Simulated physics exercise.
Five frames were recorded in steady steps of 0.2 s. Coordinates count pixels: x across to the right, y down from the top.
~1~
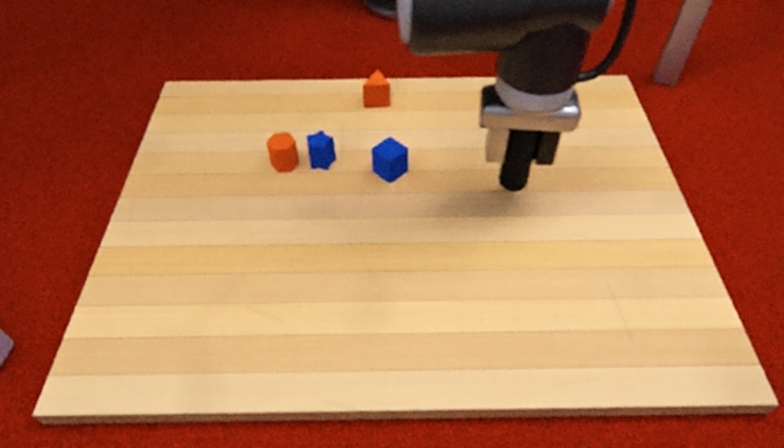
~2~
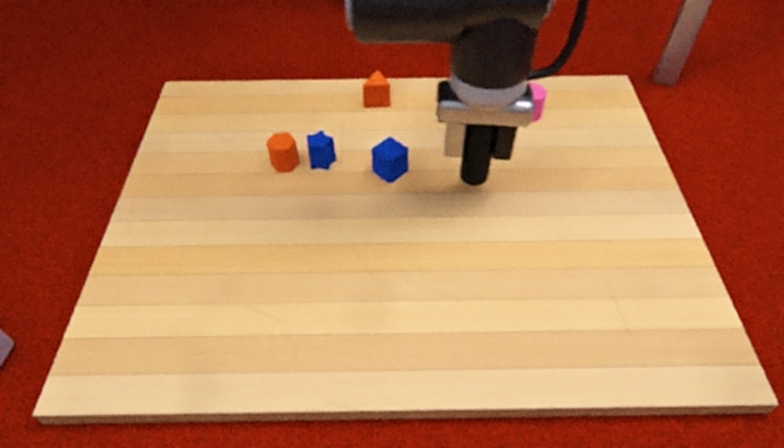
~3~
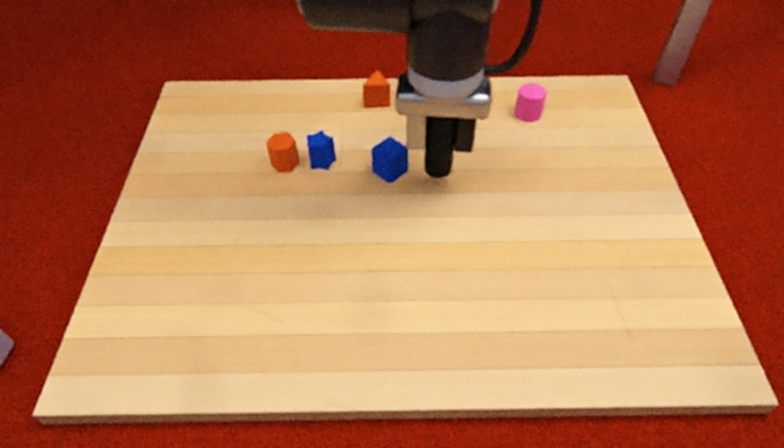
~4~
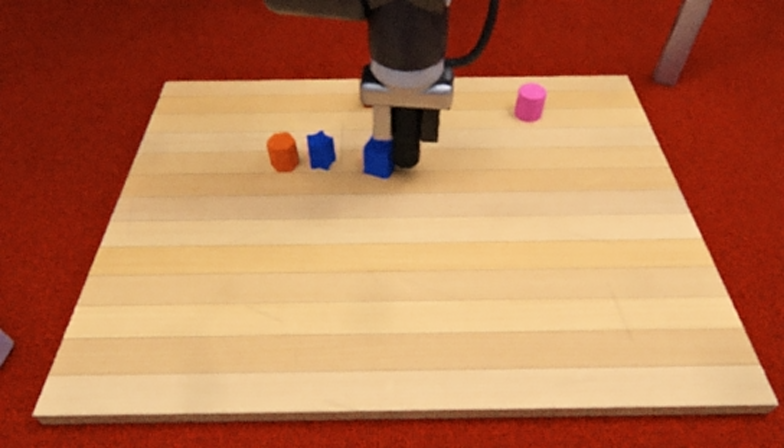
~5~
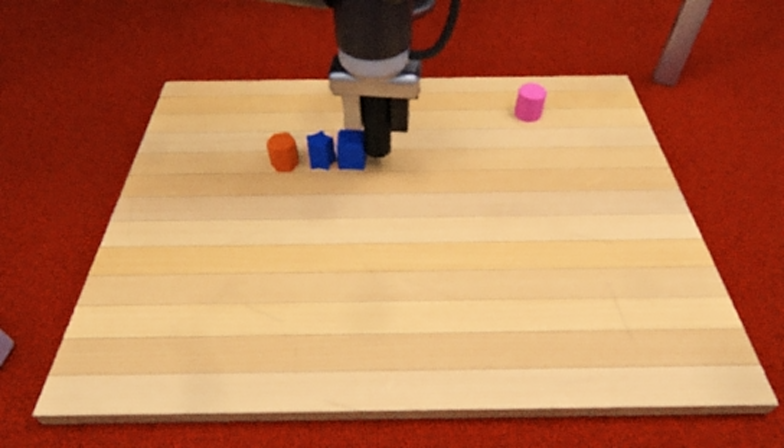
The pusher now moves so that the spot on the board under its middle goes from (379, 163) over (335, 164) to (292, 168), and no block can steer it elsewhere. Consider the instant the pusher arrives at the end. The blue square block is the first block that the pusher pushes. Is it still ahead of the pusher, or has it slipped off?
I believe the blue square block loses its place ahead of the pusher and slips off.
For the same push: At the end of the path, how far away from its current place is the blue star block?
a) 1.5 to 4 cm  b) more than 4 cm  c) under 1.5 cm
b.
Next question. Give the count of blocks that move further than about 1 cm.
It will shift three or more blocks.
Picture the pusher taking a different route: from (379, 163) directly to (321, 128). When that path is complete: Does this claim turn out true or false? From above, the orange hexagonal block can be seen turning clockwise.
This is true.
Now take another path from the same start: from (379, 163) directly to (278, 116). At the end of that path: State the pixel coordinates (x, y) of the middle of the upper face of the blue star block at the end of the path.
The middle of the upper face of the blue star block will lie at about (287, 142) in the picture.
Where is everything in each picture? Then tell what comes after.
The first frame shows lower end of the pusher (513, 181), tops of blocks, orange hexagonal block (281, 140), blue star block (319, 139), blue square block (390, 148).
The second frame shows pusher (474, 176), blocks as before.
The third frame shows pusher (438, 169), blocks as before.
The fourth frame shows pusher (406, 159), blue square block (380, 144).
The fifth frame shows pusher (378, 149), orange hexagonal block (281, 140), blue star block (319, 139), blue square block (350, 137).
The first path, step by step. One third of the way, pusher (348, 150); orange hexagonal block (272, 141), turned 15° anticlockwise; blue star block (296, 134); blue square block (323, 134), turned 25° clockwise.
Two thirds of the way, pusher (318, 151); orange hexagonal block (251, 140), turned 65° anticlockwise; blue star block (273, 126); blue square block (297, 131), turned 40° clockwise.
At the end, pusher (289, 154); orange hexagonal block (251, 140), turned 65° anticlockwise; blue star block (260, 118), turned 20° clockwise; blue square block (281, 128), turned 65° clockwise.
